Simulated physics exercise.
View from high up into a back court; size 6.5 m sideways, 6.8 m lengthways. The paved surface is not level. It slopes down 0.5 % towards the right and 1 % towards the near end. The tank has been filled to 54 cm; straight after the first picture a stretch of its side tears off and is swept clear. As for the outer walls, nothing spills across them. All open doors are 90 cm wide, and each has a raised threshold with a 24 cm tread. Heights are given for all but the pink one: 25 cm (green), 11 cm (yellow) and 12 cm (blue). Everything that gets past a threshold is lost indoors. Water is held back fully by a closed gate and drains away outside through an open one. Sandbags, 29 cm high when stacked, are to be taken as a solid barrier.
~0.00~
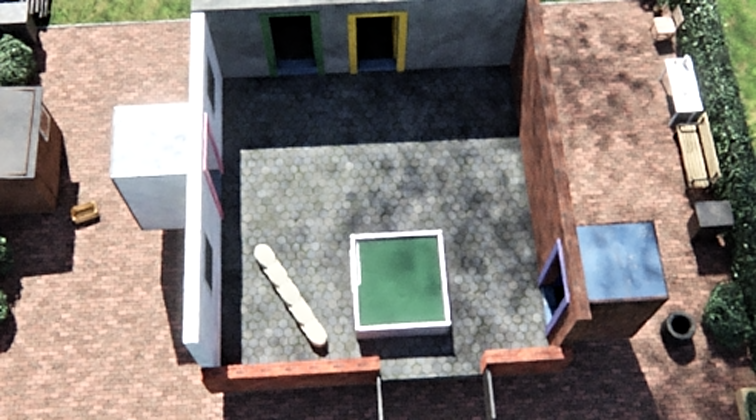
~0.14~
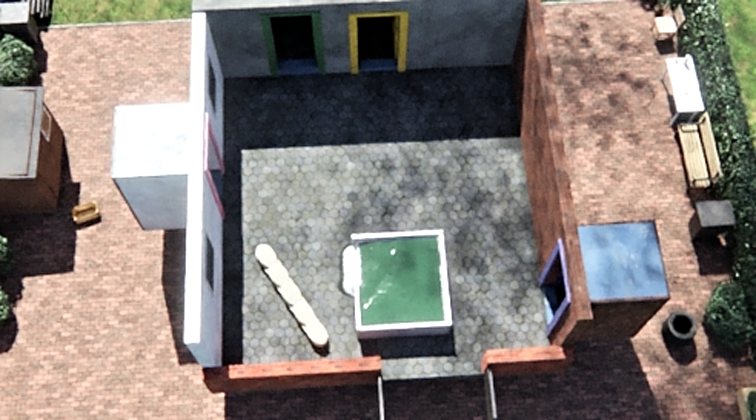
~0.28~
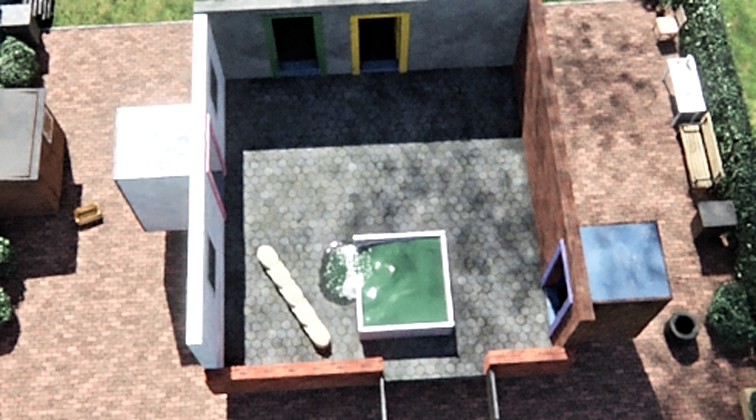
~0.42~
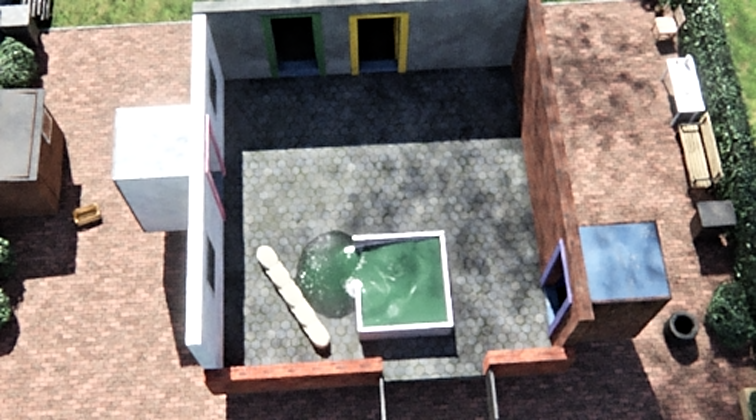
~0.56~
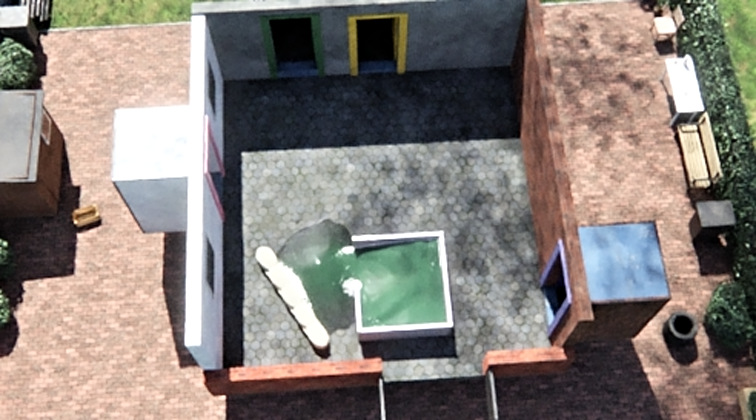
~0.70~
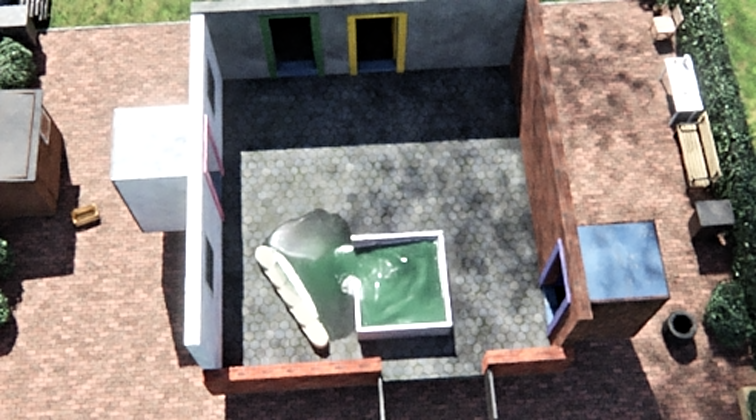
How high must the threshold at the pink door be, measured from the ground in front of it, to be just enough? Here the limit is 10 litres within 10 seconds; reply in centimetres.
About 13 cm.
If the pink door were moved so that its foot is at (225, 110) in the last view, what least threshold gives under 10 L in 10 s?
Minimum: Close to 11.0 cm.
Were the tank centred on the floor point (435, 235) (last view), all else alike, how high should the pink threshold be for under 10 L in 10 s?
14.5 cm or thereabouts.
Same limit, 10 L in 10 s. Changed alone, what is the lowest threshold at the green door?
Green would need about 8.5 cm on its own.
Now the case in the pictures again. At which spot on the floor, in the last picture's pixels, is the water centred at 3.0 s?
My guess is close to (336, 253).
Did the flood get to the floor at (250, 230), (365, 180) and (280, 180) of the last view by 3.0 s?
Listed order - soaked through, unwetted, soaked through.
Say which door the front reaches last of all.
Door: Blue.
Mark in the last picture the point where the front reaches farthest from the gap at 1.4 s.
(223, 202).
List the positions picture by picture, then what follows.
The first frame shows the tank at (399, 281) is whole and still, 54 cm deep; the pink door at (214, 173) is dry.
In the second frame, the front is at (344, 288), 0.3 m from the gap at (357, 267); 0.2 m2 of floor is wet, 54 cm left at the back.
In the third frame, the front is at (326, 290), 0.7 m from the gap at (359, 268); 0.7 m2 of floor is wet, 54 cm left at the back.
In the fourth frame, the front is at (301, 289), 1.2 m from the gap at (358, 269); 1.5 m2 of floor is wet, 54 cm left at the back.
In the fifth frame, the front is at (279, 263), 1.6 m from the gap at (357, 270); 2.2 m2 of floor is wet, 53 cm left at the back.
In the sixth frame, water pours out at (357, 269) and has run 1.8 m, to (266, 247); about 6 cm deep outside, 47 cm at the back; the pink door at (215, 175), 3.3 m from the gap, is still 1.5 m from the nearest water.
After 1.4 s water covers 10 % of the floor, deepest (34 cm) near (294, 287); it has not reached the pink door.
After 3.0 s water covers 30 % of the floor, deepest (22 cm) near (303, 295); 14 cm at the pink door, 0 litres in over its 26 cm threshold.
After 10.0 s water covers 85 % of the floor, deepest (8 cm) near (518, 126); 5 cm at the pink door, 0 litres in over its 26 cm threshold.
At the pink door as built, the water arrived by 1.5 s and peaked near 17 cm at 2.2 s.
Run again over the same 10 s with other heights there, 19 litres in over 11 cm, 4 litres over 14.5 cm. The limit of 10 litres is kept from about 13 cm up.
